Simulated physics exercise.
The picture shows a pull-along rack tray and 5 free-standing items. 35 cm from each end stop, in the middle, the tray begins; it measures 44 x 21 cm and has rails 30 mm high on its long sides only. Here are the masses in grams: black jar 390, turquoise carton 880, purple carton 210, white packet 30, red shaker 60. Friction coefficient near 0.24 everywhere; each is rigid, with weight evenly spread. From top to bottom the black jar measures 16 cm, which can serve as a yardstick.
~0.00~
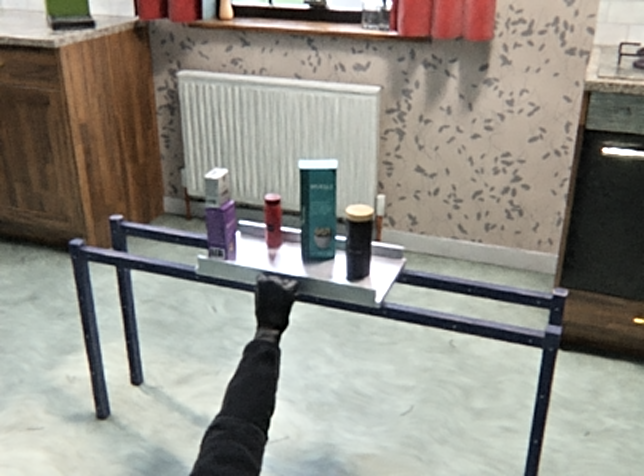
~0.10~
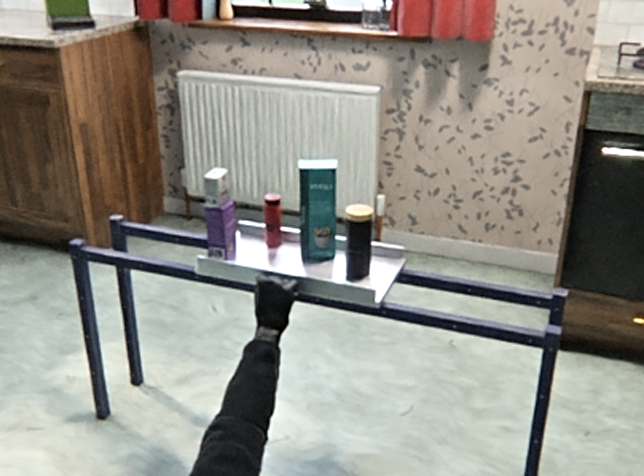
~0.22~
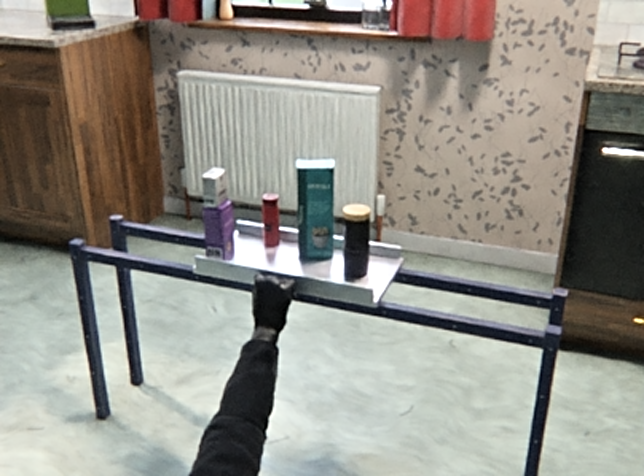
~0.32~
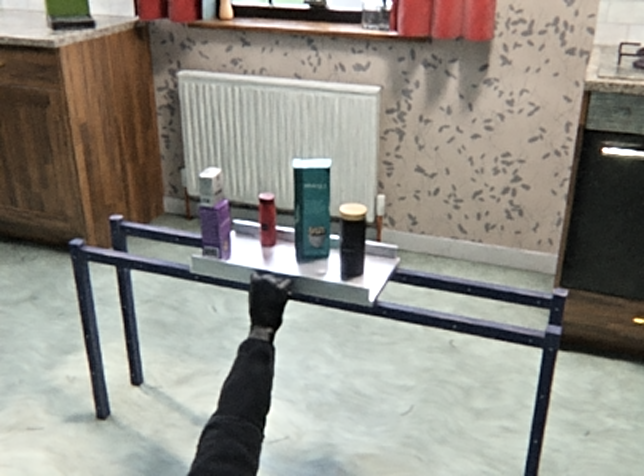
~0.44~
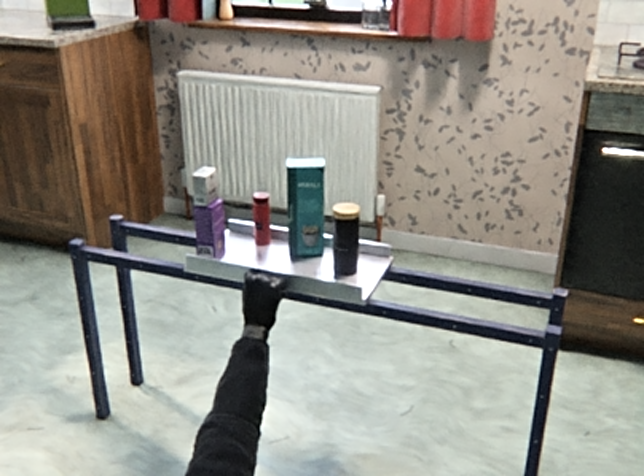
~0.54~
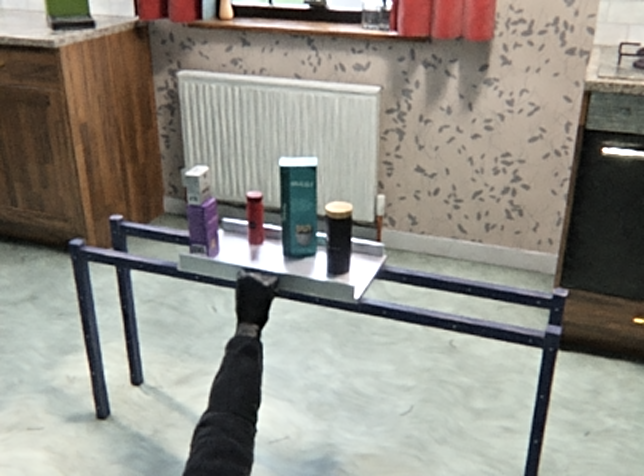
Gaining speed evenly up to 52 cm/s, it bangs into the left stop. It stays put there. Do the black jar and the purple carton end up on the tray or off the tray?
The black jar is held by the tray; the purple carton is shed by the tray.
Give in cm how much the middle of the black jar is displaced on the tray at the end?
It ends up around 5 cm from its start.
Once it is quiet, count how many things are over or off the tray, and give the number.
The number here is 2.
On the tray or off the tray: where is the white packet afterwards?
When everything stops, the white packet is out of bounds.
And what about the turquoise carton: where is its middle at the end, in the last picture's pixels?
About (173, 189).
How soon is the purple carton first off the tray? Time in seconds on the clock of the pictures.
That first happens close to 1.5 seconds.
After 1.64 s, tray has slid 35 cm left; purple carton and white packet now off the tray; black jar slid 5 cm near (205, 217); turquoise carton slid 5 cm.
After 1.94 s, tray has slid 35 cm left; black jar slid 5 cm near (205, 217); turquoise carton slid 5 cm; red shaker slid 5 cm.
At rest (2.3 s), off the tray, purple carton and white packet; not toppled but over 5 cm from the start, black jar, turquoise carton and red shaker. In the last view, black jar near (205, 217).
